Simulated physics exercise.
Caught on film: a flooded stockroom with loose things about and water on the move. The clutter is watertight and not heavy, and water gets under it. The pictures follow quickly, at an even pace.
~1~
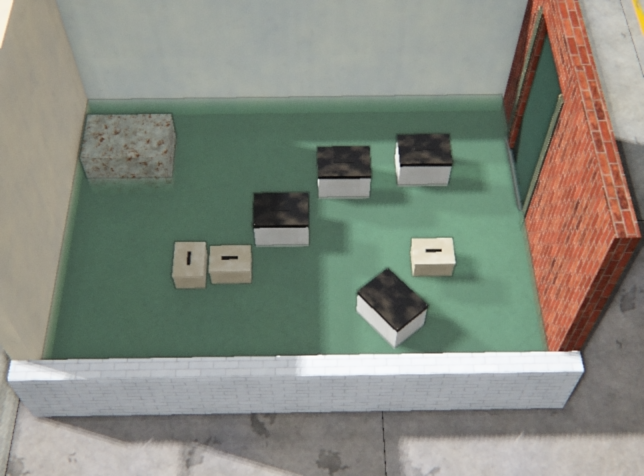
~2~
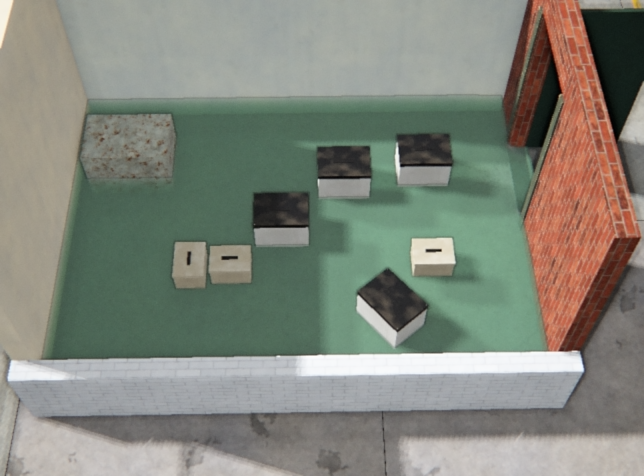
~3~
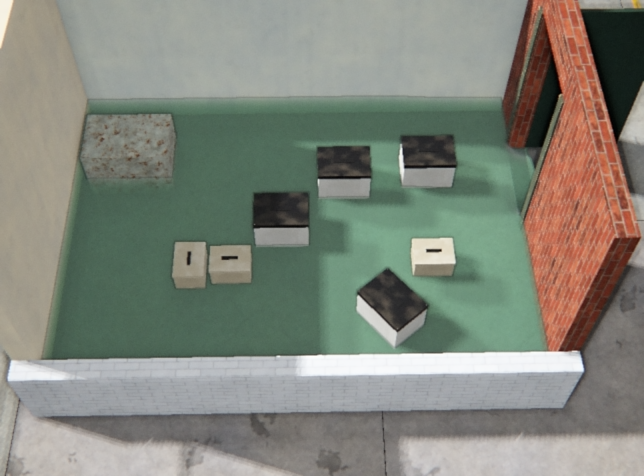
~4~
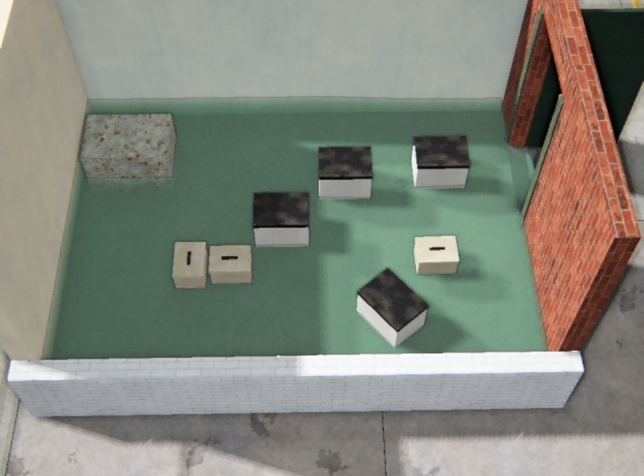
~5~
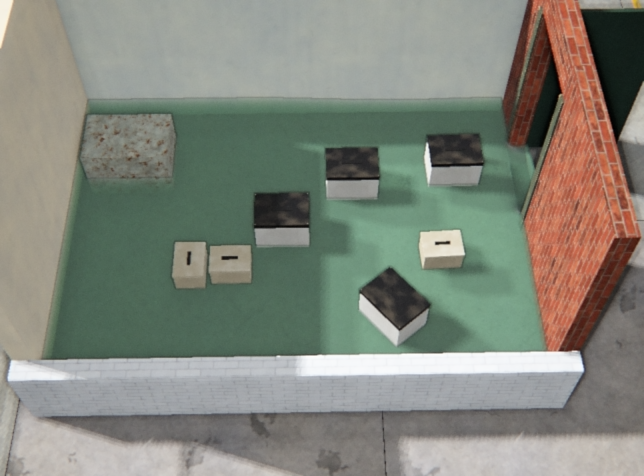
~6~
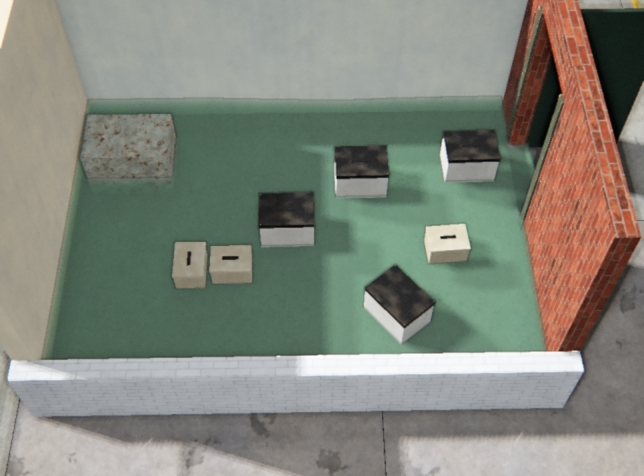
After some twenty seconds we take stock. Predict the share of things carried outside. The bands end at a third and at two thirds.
It is two thirds or more.
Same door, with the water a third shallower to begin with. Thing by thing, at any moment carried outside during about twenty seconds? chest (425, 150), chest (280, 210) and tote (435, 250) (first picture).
As listed: Yes, out, out.
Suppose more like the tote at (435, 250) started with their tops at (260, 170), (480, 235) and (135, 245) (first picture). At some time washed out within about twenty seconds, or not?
As listed: Through, washed out, left behind.
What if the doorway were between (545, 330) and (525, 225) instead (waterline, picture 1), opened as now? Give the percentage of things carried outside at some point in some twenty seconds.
Close to 100 %.
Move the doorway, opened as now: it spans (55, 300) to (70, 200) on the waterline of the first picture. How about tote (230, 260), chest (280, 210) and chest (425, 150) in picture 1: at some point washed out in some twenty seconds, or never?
In turn: Out, out, kept in.
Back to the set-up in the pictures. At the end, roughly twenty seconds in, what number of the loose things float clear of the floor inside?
2 of them.
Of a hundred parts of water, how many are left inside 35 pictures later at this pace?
Near 52 in a hundred.
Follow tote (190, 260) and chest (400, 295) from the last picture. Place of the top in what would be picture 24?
Near (248, 251) and (477, 255).
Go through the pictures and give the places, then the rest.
In the first picture, a chest at (425, 149) floats; a tote at (434, 251), afloat; 0 of 7 have shifted.
In the second picture, a chest at (425, 149) floats; a tote at (434, 251), afloat; 0 of 7 have shifted.
In the third picture, a chest at (429, 150), afloat, close to its start; a tote at (434, 251), afloat; 0 of 7 have shifted.
In the fourth picture, a chest at (442, 151) floats, close to its start; a tote at (437, 249) floats, close to its start; 2 of 7 have shifted.
In the fifth picture, a chest at (455, 149) floats, a stride from its start; a tote at (443, 243), afloat, close to its start; 3 of 7 have shifted.
In the sixth picture, a chest at (472, 145), afloat, a stride from its start; a tote at (448, 238) floats, close to its start; 5 of 7 have shifted.
A moment on, 1 of 7 are out; 6 afloat.
Next, 3 of 7 are out; 4 afloat.
Later, 5 of 7 are out; 2 afloat.
In the end, 5 of 7 are out; 2 afloat.
